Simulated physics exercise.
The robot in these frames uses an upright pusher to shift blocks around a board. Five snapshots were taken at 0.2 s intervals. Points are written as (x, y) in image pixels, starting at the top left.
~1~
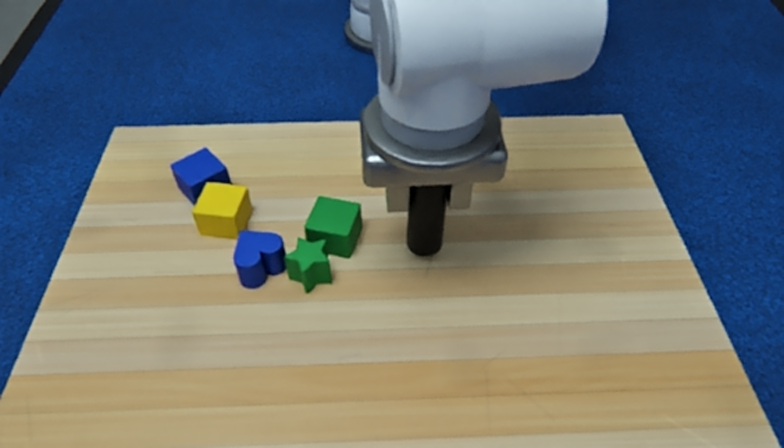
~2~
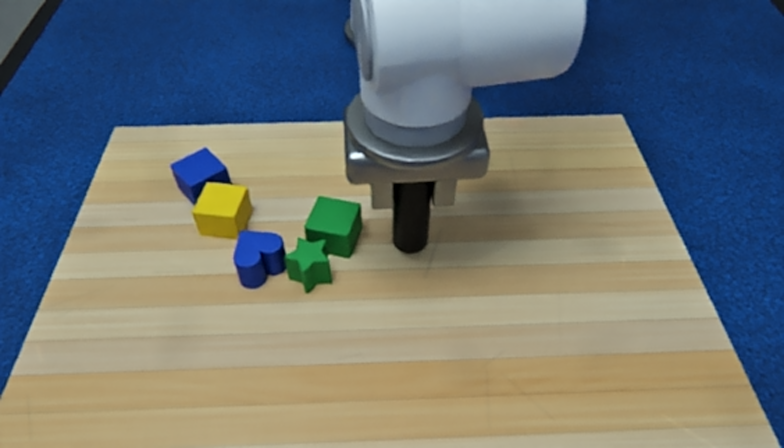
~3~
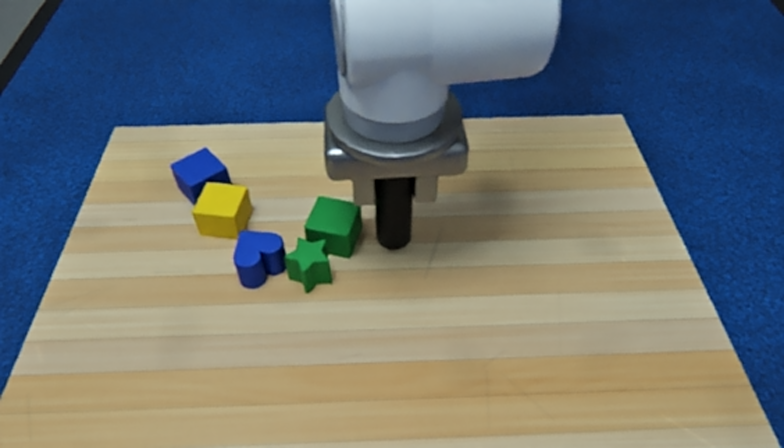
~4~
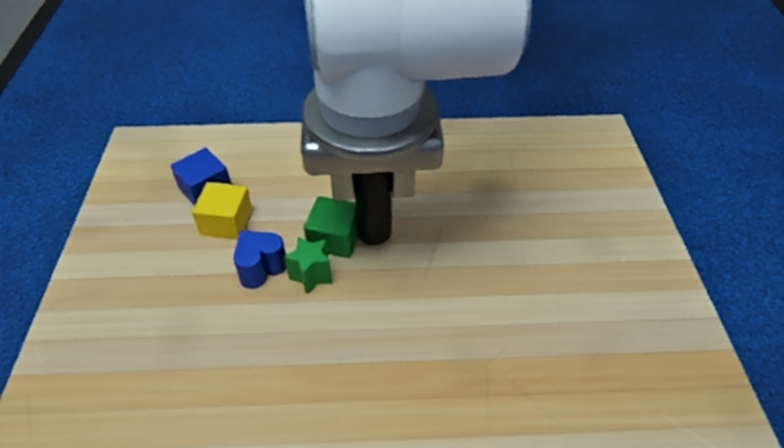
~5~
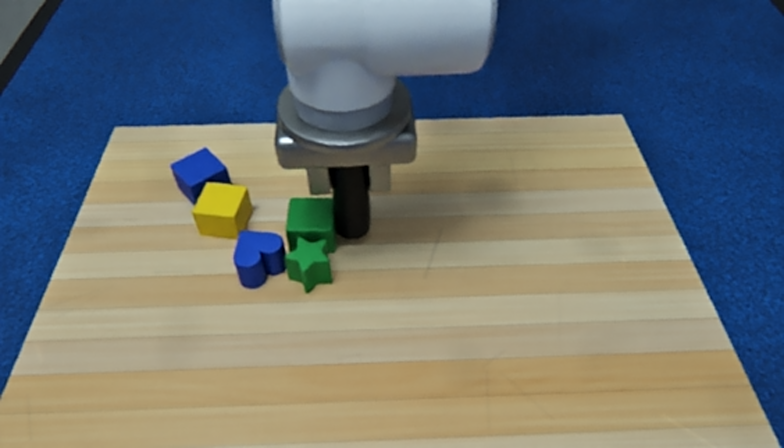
A robot arm with an upright black pusher moves left across a wooden board, reaches the green square block and nudges it slightly left behind the green star, while the yellow and blue blocks nearby stay still.
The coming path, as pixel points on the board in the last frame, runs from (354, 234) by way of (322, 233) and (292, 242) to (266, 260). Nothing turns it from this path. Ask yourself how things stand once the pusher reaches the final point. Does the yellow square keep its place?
No
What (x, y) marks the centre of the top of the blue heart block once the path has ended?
For the centre of its top, I'd go with (231, 269).
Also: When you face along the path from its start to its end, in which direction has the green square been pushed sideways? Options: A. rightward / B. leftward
(A)
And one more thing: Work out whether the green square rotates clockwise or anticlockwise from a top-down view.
It spins clockwise.
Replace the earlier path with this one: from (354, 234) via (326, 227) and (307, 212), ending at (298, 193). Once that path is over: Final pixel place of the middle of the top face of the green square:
It sits at (269, 208).
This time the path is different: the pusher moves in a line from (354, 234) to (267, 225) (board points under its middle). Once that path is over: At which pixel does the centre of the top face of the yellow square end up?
It comes to (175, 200).
The first path, step by step. Halfway along, pusher (303, 229); green square (259, 214).
At the end, pusher (264, 253); blue square (196, 164); yellow square (198, 199), turned 25° clockwise; blue heart block (231, 269), turned 25° anticlockwise; green square (220, 228), turned 30° clockwise.
